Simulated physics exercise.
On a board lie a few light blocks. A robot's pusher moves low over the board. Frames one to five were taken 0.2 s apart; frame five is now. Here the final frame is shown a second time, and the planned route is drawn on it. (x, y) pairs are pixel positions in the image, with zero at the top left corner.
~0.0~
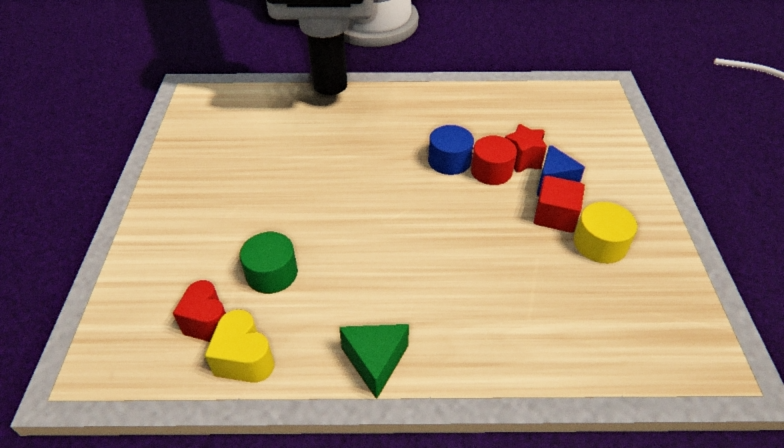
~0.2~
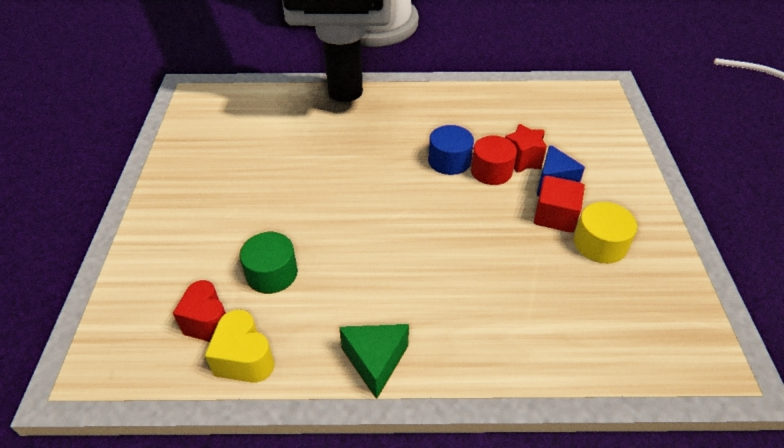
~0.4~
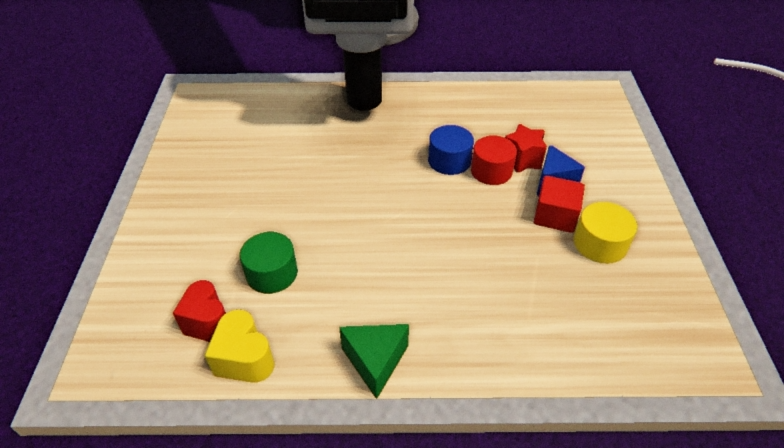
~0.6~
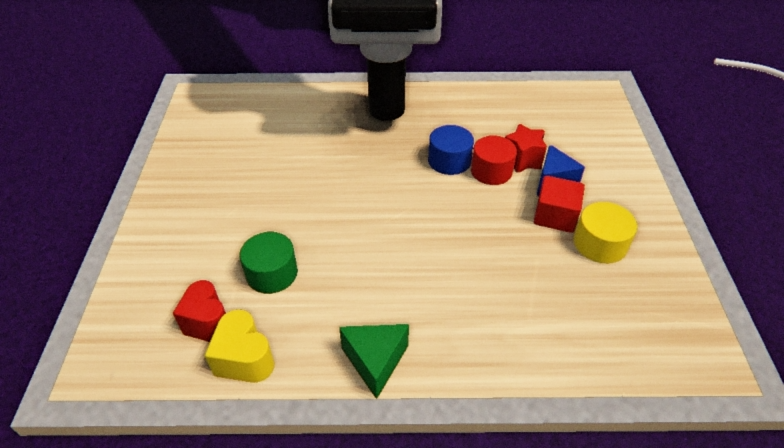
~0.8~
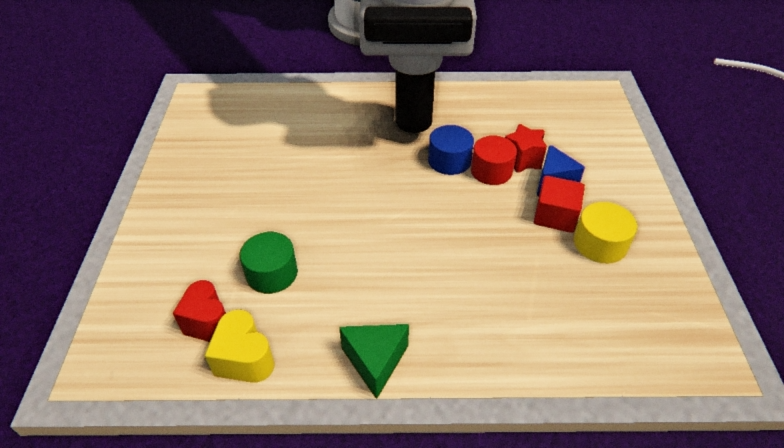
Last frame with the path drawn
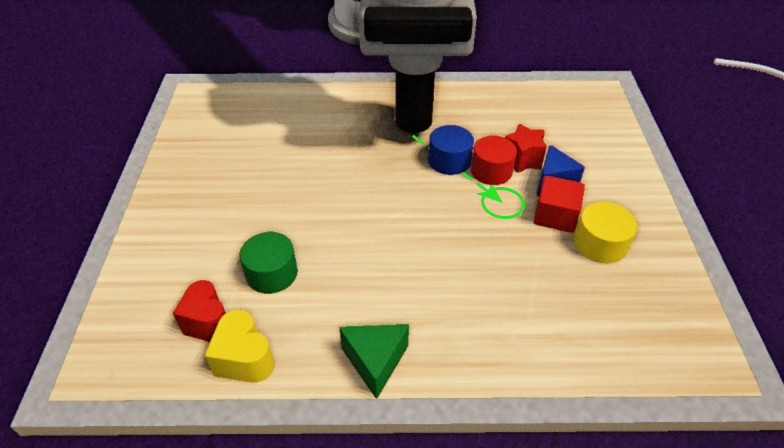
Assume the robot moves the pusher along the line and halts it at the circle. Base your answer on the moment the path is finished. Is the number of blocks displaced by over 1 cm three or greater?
I believe so.
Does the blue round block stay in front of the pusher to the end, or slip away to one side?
It keeps leading.
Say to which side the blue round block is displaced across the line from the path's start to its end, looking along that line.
It is pushed towards the right-hand side.
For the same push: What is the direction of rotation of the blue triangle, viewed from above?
Bird's-eye view: Counterclockwise.
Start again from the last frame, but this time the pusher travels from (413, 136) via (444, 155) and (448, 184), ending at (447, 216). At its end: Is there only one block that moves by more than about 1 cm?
That would be a no.
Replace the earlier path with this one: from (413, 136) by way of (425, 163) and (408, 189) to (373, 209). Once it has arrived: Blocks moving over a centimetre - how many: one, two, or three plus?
Two of them.
The line goes in a line from (413, 136) to (503, 203).
What follows on the original path. One third of the way, pusher (443, 143); blue round block (471, 157); red round block (517, 160).
Two thirds of the way, pusher (473, 165); blue round block (493, 185); red round block (535, 173); blue triangle (570, 157), turned 35° anticlockwise; red four-sided block (572, 193), turned 30° clockwise.
At the end, pusher (506, 188); blue round block (516, 212); red round block (550, 176); blue triangle (571, 156), turned 40° anticlockwise; red four-sided block (595, 196), turned 40° clockwise.
